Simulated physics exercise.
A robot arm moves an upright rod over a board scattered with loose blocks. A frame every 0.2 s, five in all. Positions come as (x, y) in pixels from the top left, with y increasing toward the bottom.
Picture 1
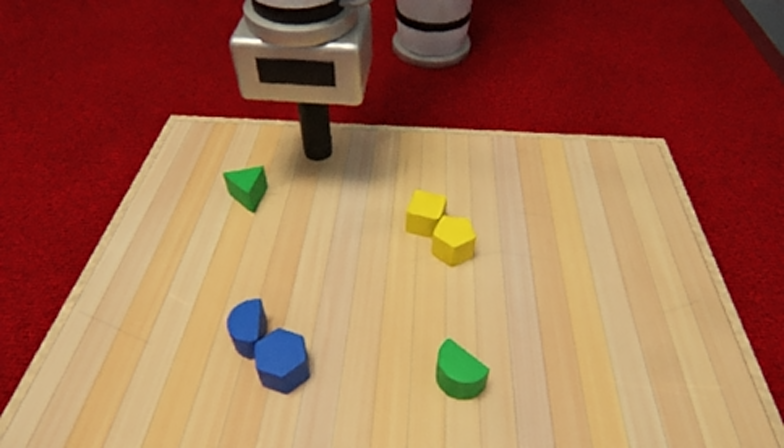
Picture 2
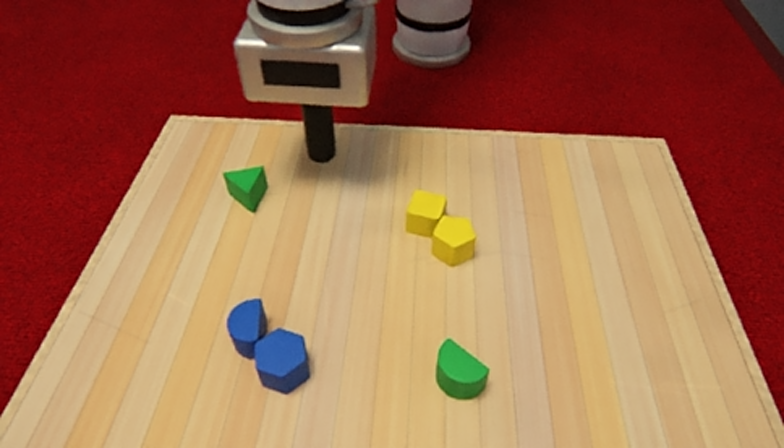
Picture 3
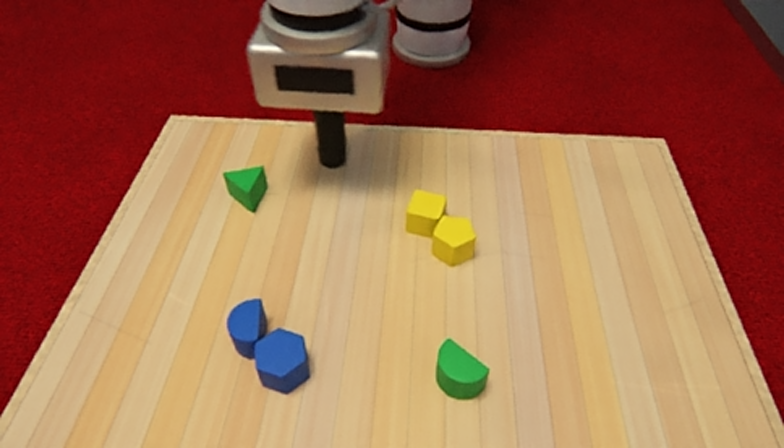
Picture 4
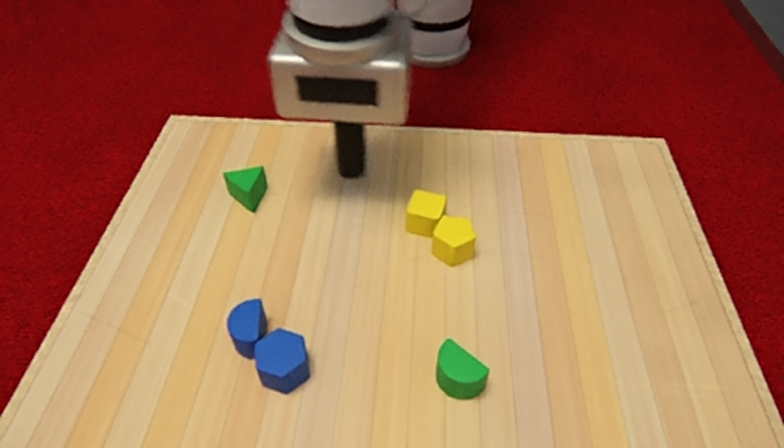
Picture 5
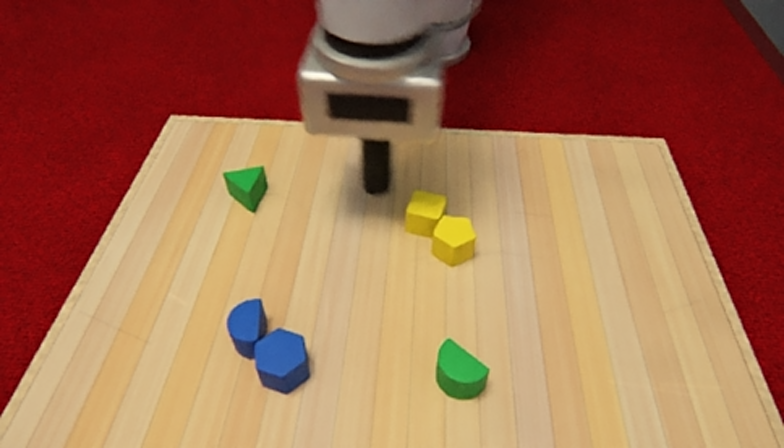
On a wooden board with scattered green, yellow and blue blocks, a robot arm's black rod barely moved at first, then slid right and slightly nearer, coming close to the yellow blocks while every block stayed still.
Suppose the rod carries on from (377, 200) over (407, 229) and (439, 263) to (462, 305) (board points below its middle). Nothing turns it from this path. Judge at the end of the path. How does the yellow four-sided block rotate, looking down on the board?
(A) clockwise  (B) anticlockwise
I'll go with B - anticlockwise.
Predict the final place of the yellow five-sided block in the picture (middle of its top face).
Its top middle: (480, 241).
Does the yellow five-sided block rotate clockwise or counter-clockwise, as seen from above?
Answer: With the clock.
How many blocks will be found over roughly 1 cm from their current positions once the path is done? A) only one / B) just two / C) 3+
B - just two.
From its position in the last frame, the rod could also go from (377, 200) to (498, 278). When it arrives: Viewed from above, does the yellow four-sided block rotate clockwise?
No, it doesn't check out.
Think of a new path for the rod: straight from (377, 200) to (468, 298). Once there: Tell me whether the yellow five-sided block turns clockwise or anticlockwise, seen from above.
Viewed from overhead, the yellow five-sided block winds up turned clockwise.
On the path given first. One third of the way, rod (408, 216); yellow four-sided block (442, 211), turned 25° anticlockwise; yellow five-sided block (468, 236), turned 30° clockwise.
Two thirds of the way, rod (441, 250); yellow four-sided block (455, 212), turned 45° anticlockwise; yellow five-sided block (477, 239), turned 40° clockwise.
At the end, rod (464, 292); yellow four-sided block (455, 212), turned 45° anticlockwise; yellow five-sided block (480, 241), turned 25° clockwise; green half-round block still.
